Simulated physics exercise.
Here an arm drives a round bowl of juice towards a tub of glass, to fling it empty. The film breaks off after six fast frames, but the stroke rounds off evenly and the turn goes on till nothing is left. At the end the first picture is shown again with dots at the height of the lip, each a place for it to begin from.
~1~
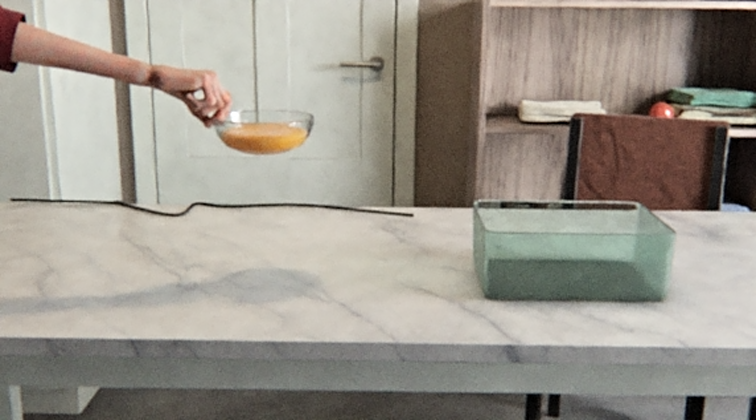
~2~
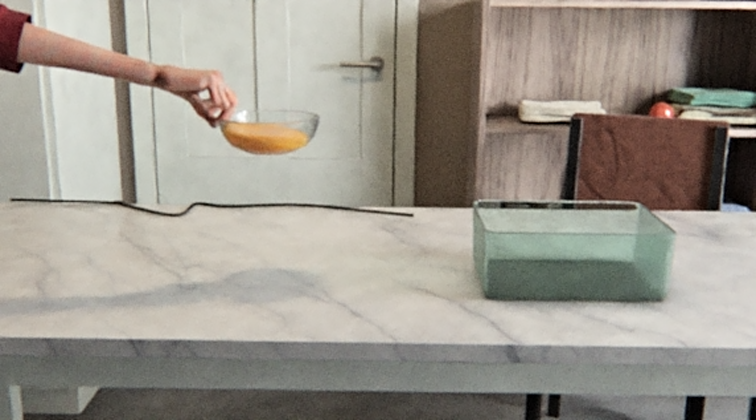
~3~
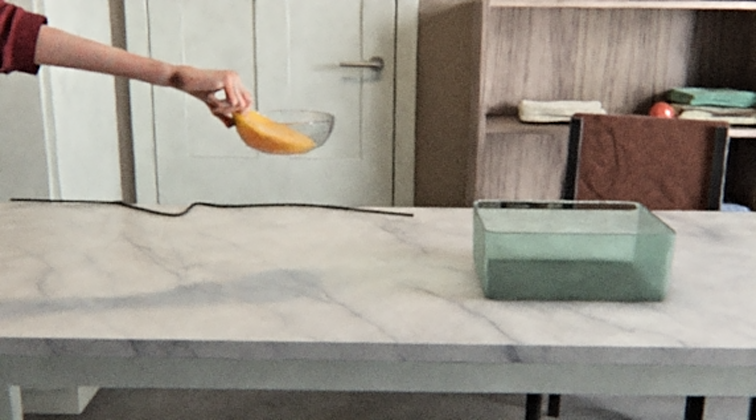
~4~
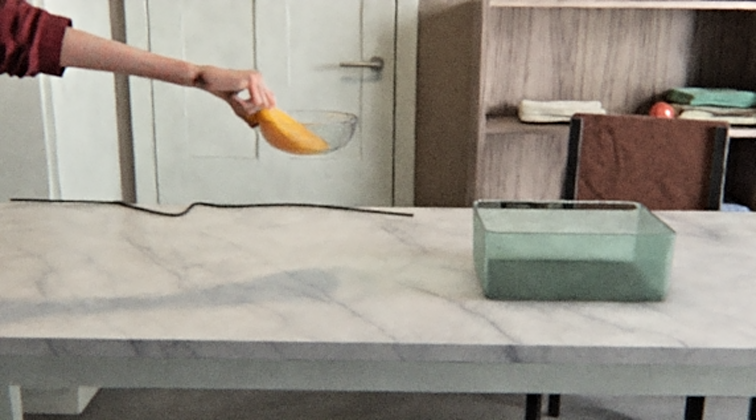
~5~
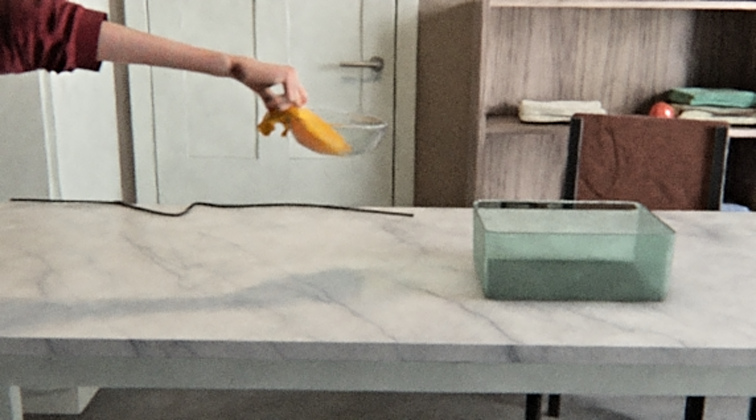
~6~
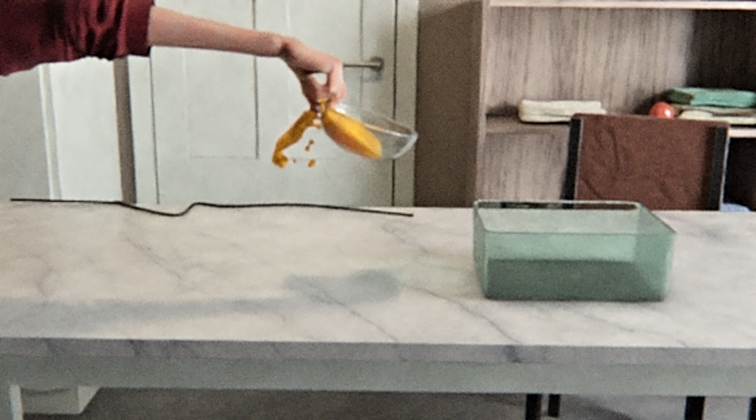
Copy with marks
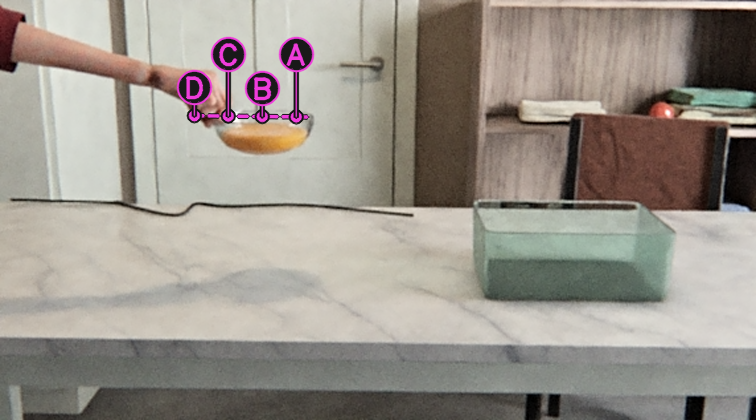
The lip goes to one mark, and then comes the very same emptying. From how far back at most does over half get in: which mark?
The limit is B.
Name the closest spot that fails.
It is C.
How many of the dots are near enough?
Two of the four.
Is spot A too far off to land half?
No, not at all.
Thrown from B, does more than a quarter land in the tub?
Yes.
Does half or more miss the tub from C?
Yes, it does.
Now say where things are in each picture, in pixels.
The first picture shows upright, lip at (312, 117); tub from (483, 297) to (667, 300); nothing has left yet.
The second picture shows upright, lip at (317, 117); nothing has left yet.
The third picture shows upright, lip at (333, 117); juice is over the rim, down to (244, 116).
The fourth picture shows upright, lip at (356, 117); juice is over the rim, down to (261, 118).
The fifth picture shows tipped about 6°, lip at (386, 122); juice is over the rim, down to (288, 136).
The sixth picture shows tipped about 18°, lip at (416, 134); juice is over the rim, down to (317, 172).
On the marked copy, A at (296, 116); B at (262, 116); C at (228, 116); D at (194, 115).
For spot A, about 74 % lands in the tub, 22 % falls short and 4 % goes beside or beyond.
For spot B, about 61 % lands in the tub, 33 % falls short and 6 % goes beside or beyond.
For spot C, about 36 % lands in the tub, 59 % falls short and 5 % goes beside or beyond.
For spot D, about 13 % lands in the tub, 82 % falls short and 5 % goes beside or beyond.
